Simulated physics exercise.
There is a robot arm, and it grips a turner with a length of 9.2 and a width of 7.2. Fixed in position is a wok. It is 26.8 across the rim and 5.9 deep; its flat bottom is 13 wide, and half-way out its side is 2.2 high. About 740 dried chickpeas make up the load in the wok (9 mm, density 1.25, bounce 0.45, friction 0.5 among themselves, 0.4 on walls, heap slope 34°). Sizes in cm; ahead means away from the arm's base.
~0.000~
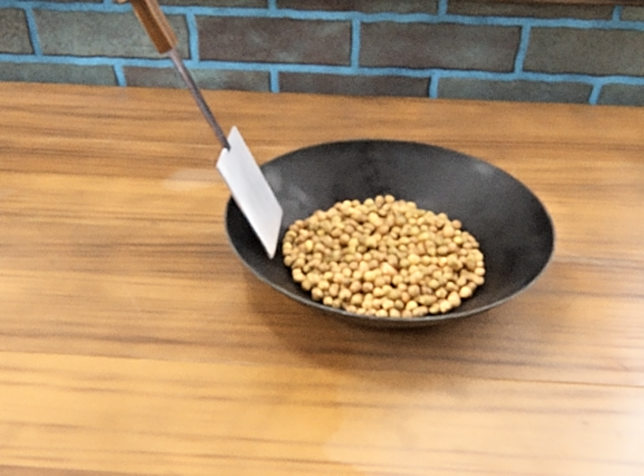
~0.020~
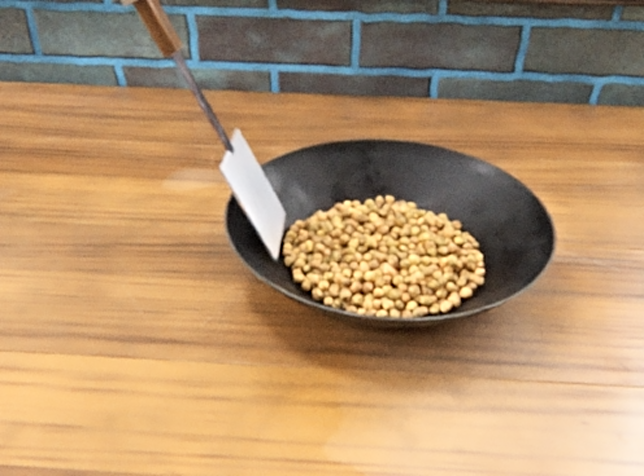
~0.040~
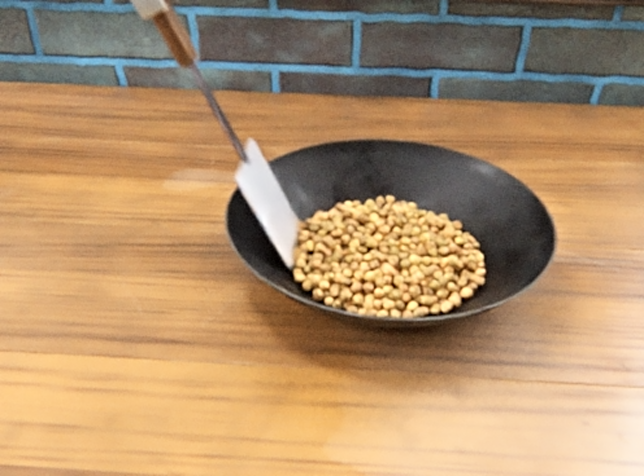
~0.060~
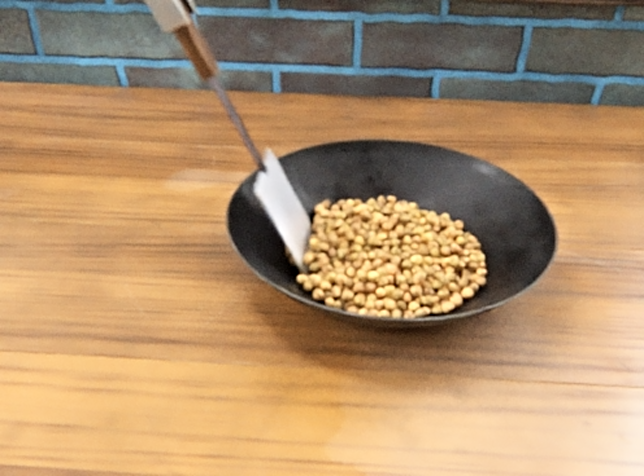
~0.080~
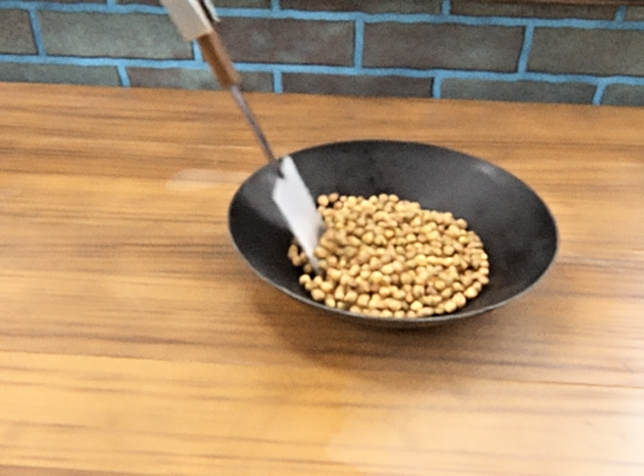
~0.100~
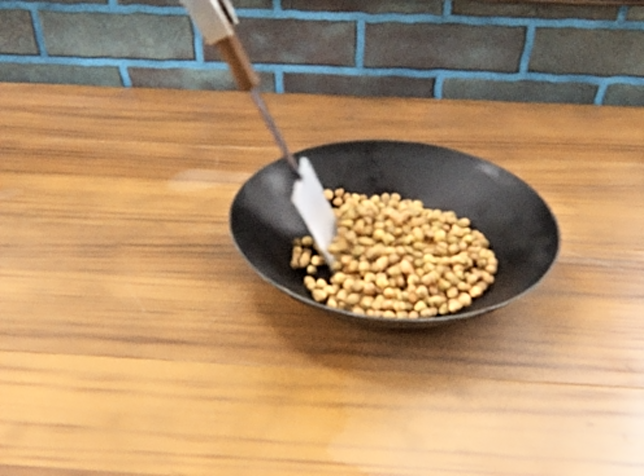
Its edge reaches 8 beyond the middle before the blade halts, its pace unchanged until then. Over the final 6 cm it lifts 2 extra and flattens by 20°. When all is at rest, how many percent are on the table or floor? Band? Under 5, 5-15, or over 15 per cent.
5-15 per cent.
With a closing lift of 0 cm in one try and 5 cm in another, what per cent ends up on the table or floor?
It comes to around 5 per cent on the first try and around 10 per cent on the second.
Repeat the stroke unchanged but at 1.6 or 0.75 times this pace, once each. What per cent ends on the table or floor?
Roughly 25 % and roughly 5 %.
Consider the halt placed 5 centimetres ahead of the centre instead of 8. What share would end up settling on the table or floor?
I'd expect close to 0 per cent then.
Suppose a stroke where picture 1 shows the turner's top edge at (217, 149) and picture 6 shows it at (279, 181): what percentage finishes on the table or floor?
Around 0 per cent finishes on the table or floor.
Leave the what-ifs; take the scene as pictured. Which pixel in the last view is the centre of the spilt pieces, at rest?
Around pixel (623, 274).
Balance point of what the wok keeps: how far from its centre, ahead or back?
Roughly 4.0 cm ahead.
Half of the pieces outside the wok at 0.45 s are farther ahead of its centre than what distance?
The distance is around 18 cm.
After 0.16 s, sloping 65°, highest piece 5 above the table; 736 in the wok.
After 0.22 s, sloping 57°, highest piece 5 above the table; 736 in the wok.
After 0.45 s, sloping 45°, highest piece 7 above the table; 677 in the wok, 53 on the table or floor, 6 on the blade or in flight.
After 1.50 s, sloping 45°, highest piece 6 above the table; 673 in the wok, 63 on the table or floor.
In the end, 673 in the wok, 63 on the table or floor. That is 9 % on the table or floor.
